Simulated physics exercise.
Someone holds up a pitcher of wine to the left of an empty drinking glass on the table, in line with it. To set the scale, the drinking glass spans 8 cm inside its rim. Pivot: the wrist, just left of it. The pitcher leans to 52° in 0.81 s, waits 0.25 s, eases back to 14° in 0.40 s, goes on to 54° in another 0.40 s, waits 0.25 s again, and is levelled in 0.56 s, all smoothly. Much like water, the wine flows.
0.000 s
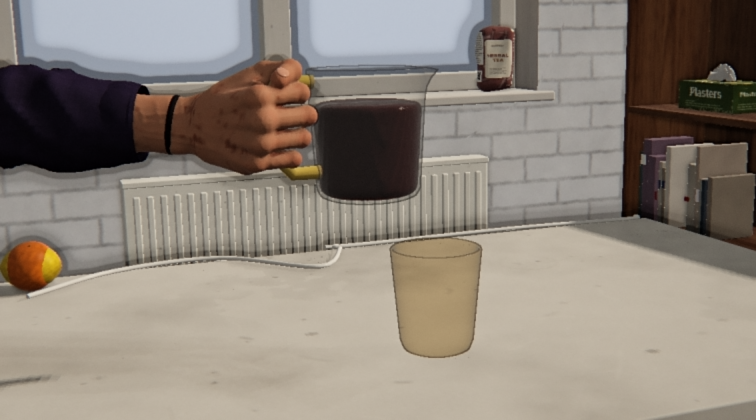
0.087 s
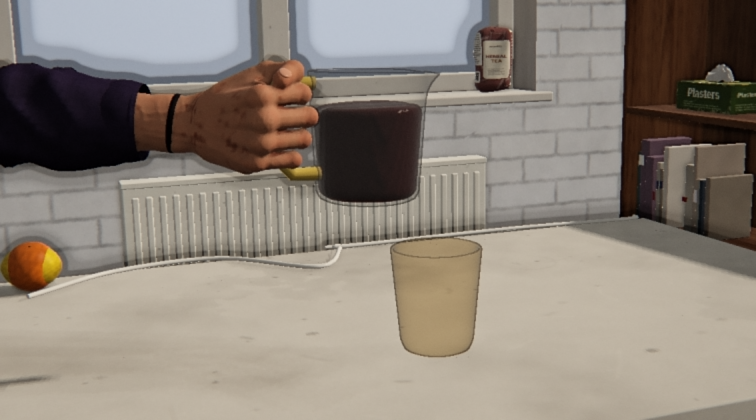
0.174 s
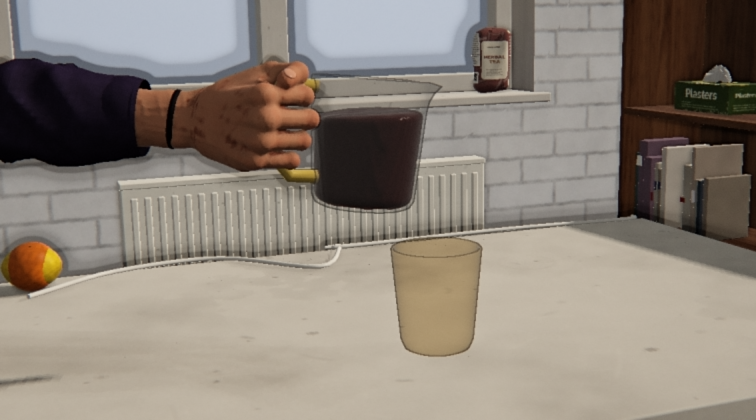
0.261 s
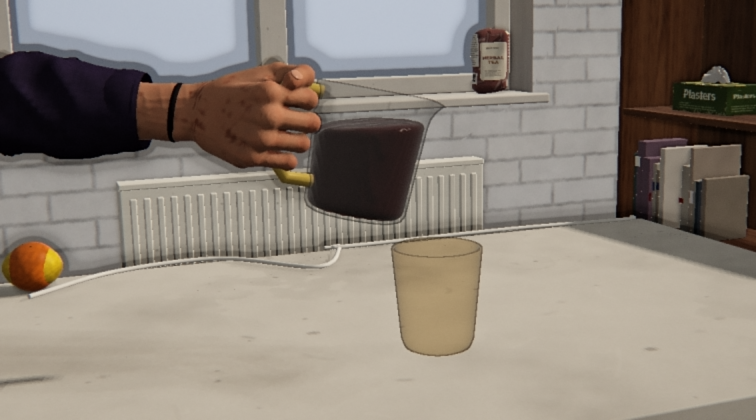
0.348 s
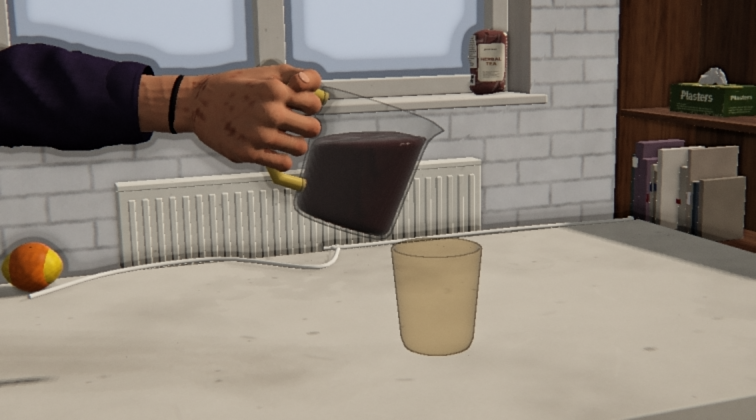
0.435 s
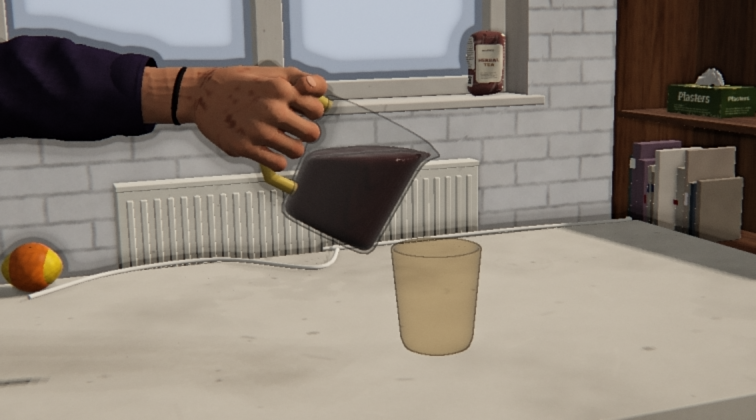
At a pale table by a radiator and window, a hand held a clear pitcher of dark wine above and left of an empty glass, then smoothly tilted it rightward as its rim dipped lower.
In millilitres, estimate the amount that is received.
225 ml.
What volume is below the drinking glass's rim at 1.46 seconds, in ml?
That amounts to around 160 ml.
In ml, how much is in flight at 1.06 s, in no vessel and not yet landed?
Estimate: Close to 25 ml.
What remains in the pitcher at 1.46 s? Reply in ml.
Some 450 ml.
After 1.06 s the tilt is 52° and the drinking glass has 120 ml, the pitcher 470 ml, and 0 ml is on the table.
After 1.46 s the tilt is 14° and the drinking glass has 160 ml, the pitcher 455 ml, and 0 ml is on the table.
After 2.11 s the tilt is 54° and the drinking glass has 185 ml, the pitcher 410 ml, and 0 ml is on the table.
After 2.51 s the tilt is 10° and the drinking glass has 225 ml, the pitcher 385 ml, and 0 ml is on the table.
In the end the drinking glass has 225 ml, the pitcher 385 ml, and 0 ml is on the table.
